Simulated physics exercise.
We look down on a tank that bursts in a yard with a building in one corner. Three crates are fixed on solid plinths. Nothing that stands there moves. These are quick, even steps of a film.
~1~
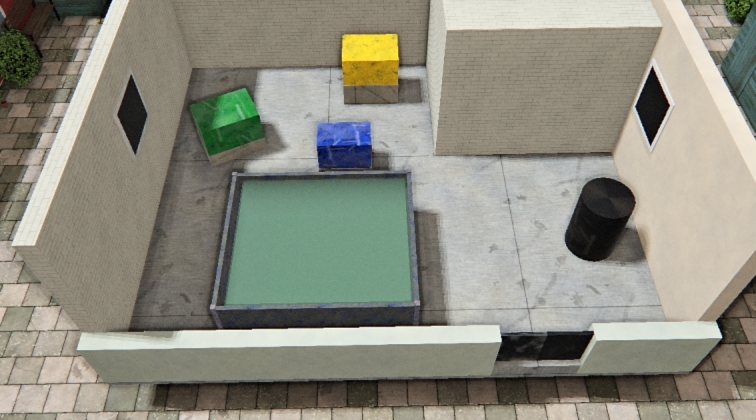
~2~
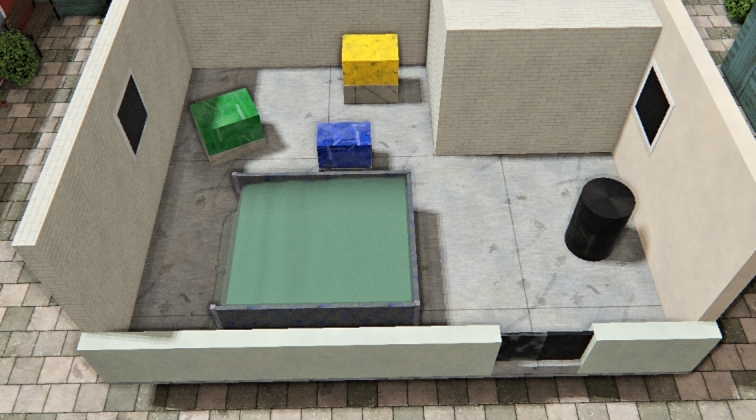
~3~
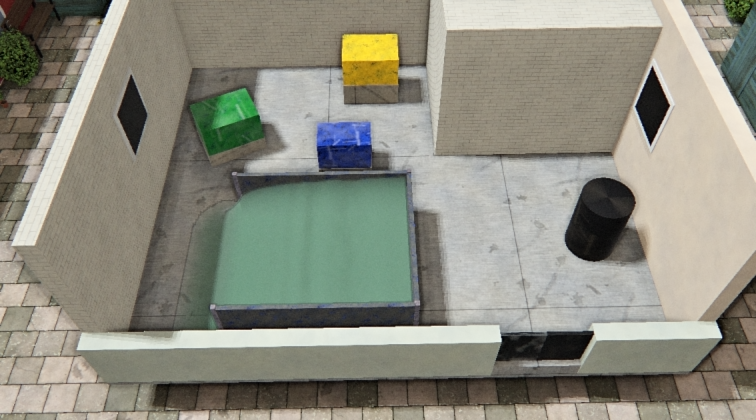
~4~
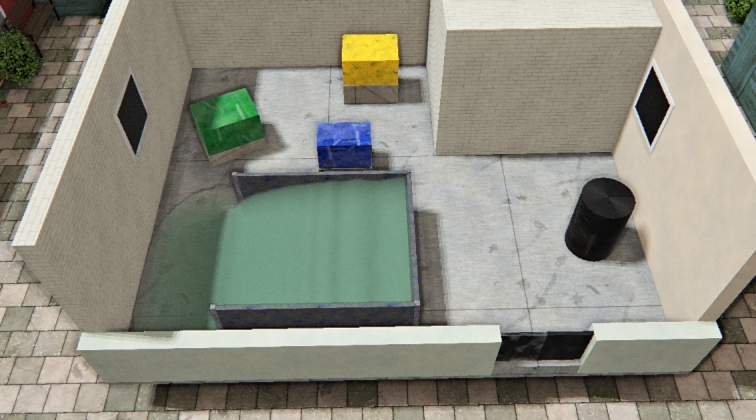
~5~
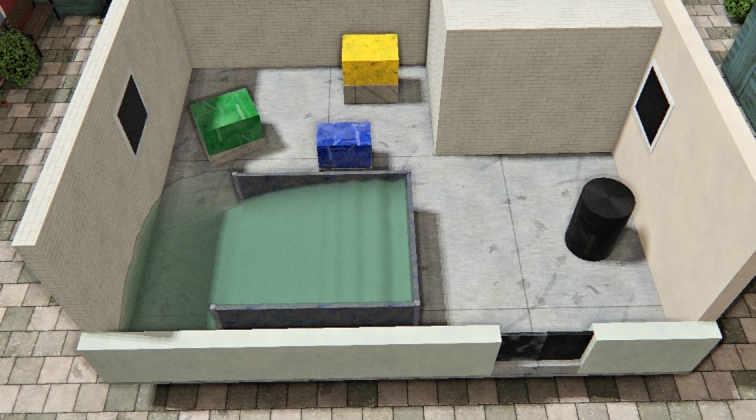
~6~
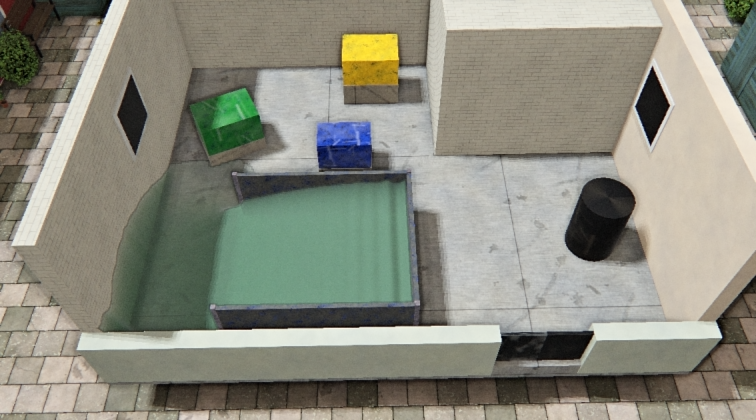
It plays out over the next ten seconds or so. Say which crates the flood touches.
The yellow crate escapes dry; the green crate is wetted; the blue crate is wetted.
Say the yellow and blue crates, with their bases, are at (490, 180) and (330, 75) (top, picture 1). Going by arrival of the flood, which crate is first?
That is the green-painted one.
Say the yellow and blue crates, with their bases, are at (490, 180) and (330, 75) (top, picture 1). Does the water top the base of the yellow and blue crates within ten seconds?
One by one: The yellow crate stays dry, the blue crate takes water.
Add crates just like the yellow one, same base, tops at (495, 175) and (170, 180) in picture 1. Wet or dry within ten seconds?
In turn: Stays dry, is topped.
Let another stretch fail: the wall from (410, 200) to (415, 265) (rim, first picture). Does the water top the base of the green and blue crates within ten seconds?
One by one: Green is safe; blue ends up wet.
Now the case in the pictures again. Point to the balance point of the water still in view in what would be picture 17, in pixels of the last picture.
I would point to (238, 253).
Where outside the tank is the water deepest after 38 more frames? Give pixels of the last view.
Roughly at (123, 358).
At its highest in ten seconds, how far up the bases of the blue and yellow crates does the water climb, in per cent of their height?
Near 240 and 70 in a hundred.
A moment on, water covers 20 % of the floor; the yellow crate not reached, the green crate water round its plinth, the blue crate not reached.
Next, water covers 30 % of the floor; the yellow crate not reached, the green crate water round its plinth, the blue crate not reached.
Then, water covers 65 % of the floor; the yellow crate water round its plinth, the green crate water round its plinth, the blue crate water round its plinth.
Later, water covers 95 % of the floor; the yellow crate water round its plinth, the green crate water round its plinth, the blue crate water round its plinth.
In the end, water covers 100 % of the floor; the yellow crate stayed above the water, the green crate was topped, the blue crate was topped.
